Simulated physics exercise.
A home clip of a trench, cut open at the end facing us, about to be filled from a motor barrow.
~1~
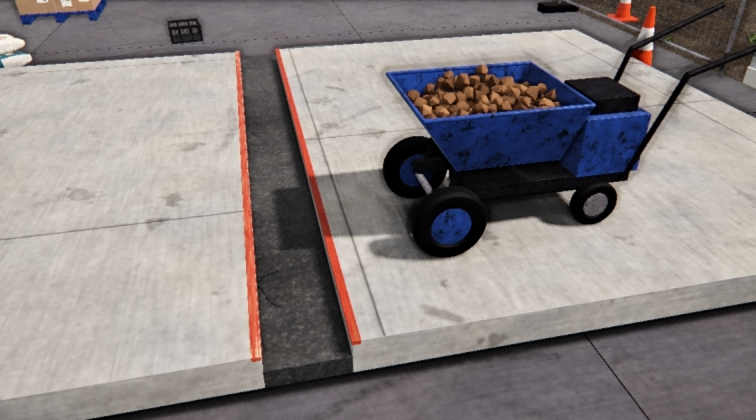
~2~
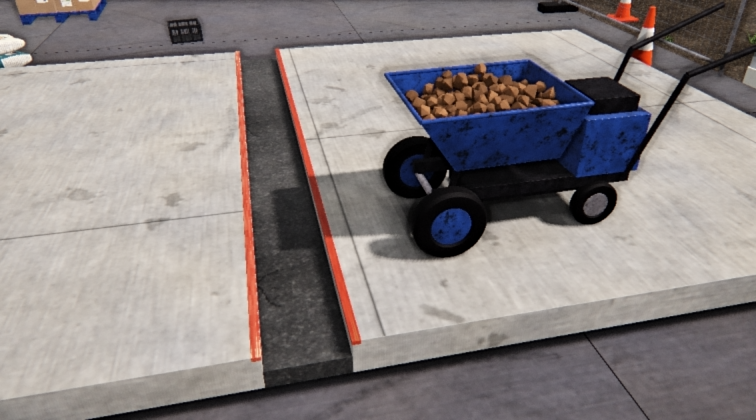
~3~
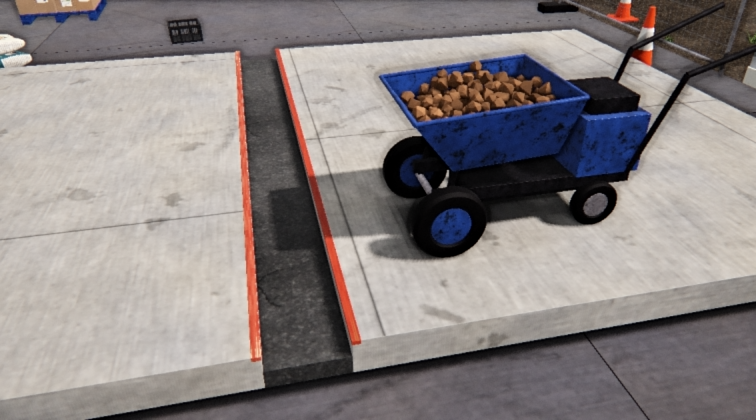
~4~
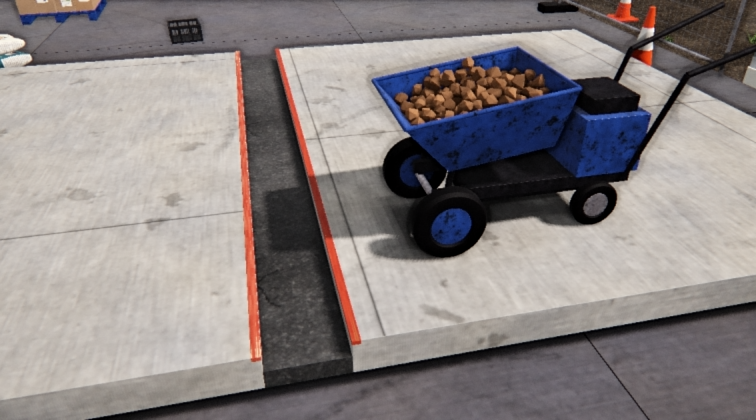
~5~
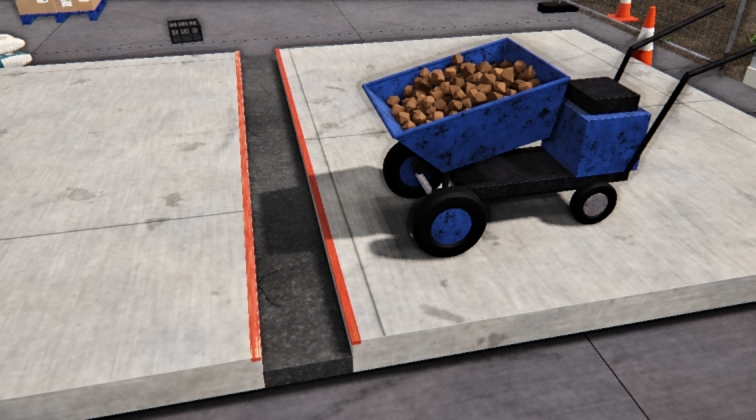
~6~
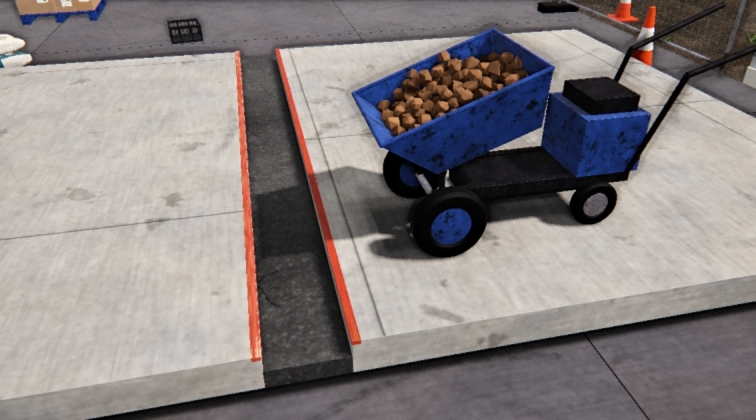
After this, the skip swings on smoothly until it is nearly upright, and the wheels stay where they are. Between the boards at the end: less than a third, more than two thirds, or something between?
The trench ends with more than two thirds of it.
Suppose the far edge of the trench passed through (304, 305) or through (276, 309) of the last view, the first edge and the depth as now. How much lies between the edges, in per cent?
Near 30 % and 60 %.
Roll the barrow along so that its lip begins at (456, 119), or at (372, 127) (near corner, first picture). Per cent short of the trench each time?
In turn 20 and 0 in a hundred.
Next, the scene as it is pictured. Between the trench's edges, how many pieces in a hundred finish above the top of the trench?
Near 45 %.
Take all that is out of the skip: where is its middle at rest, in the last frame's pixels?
Close to (290, 242).
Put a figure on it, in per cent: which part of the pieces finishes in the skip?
It comes to 5 per cent or so.
Shortly afterwards, skip tipped steeply; the whole lot in the skip.
Next, skip tipped right over; near two thirds in the skip; near a quarter in or heaped over the trench; only a few beyond it; a little falling.
Some moments later, skip tipped right over; a little in the skip; only a few short of the trench; the bulk in or heaped over the trench; a little beyond it.
In the end, skip tipped right over; a little in the skip; only a few short of the trench; the bulk in or heaped over the trench; a little beyond it.
